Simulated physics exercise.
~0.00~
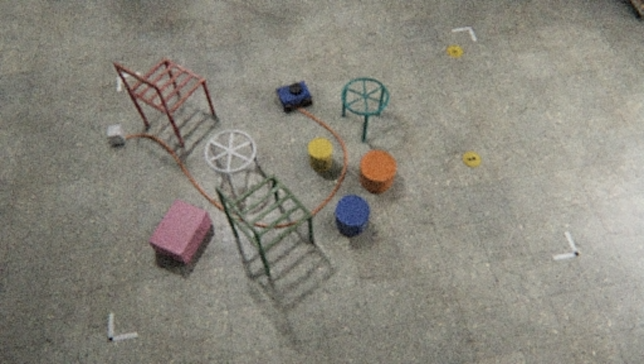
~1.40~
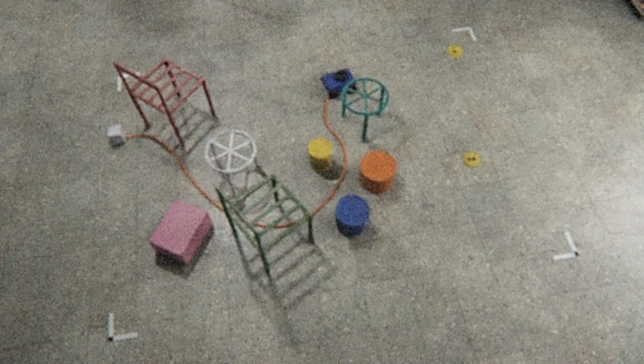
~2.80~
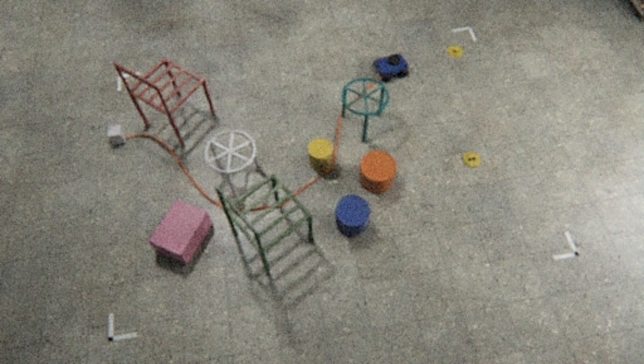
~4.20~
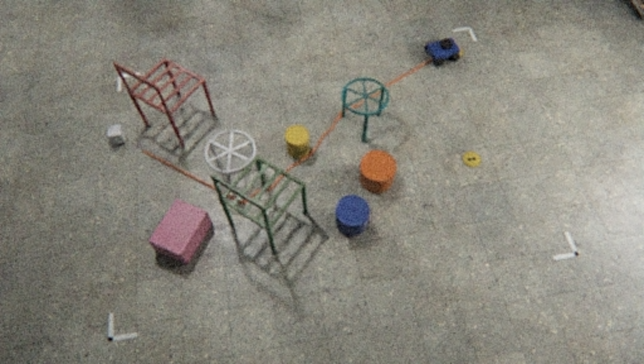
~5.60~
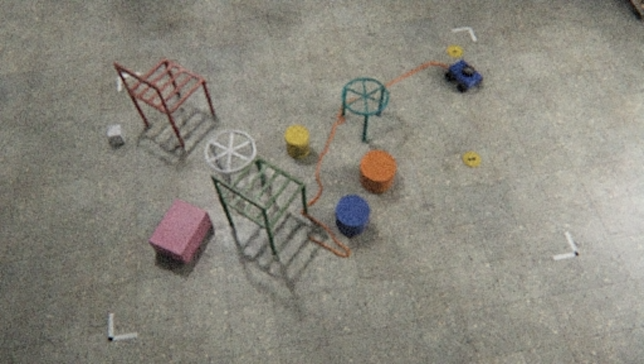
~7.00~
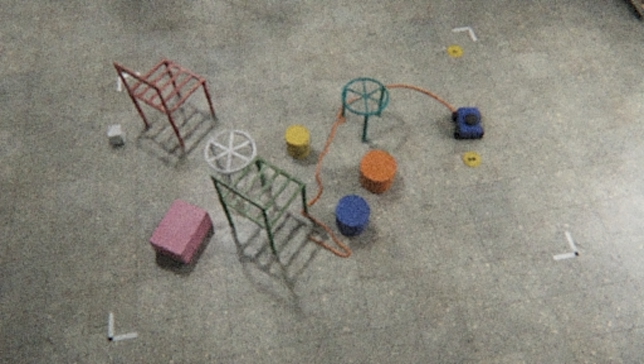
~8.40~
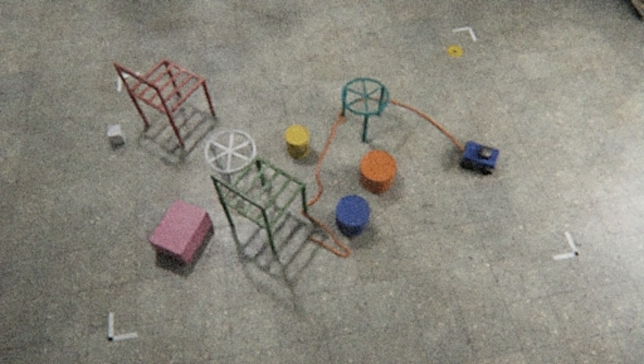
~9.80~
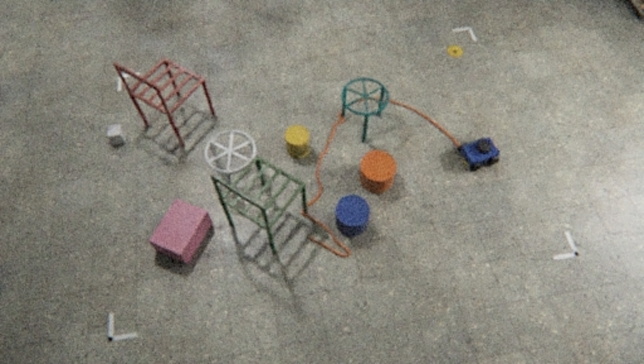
A blue cart drags its orange lead rightward, shifts two objects, unplugs, turns down and stops.
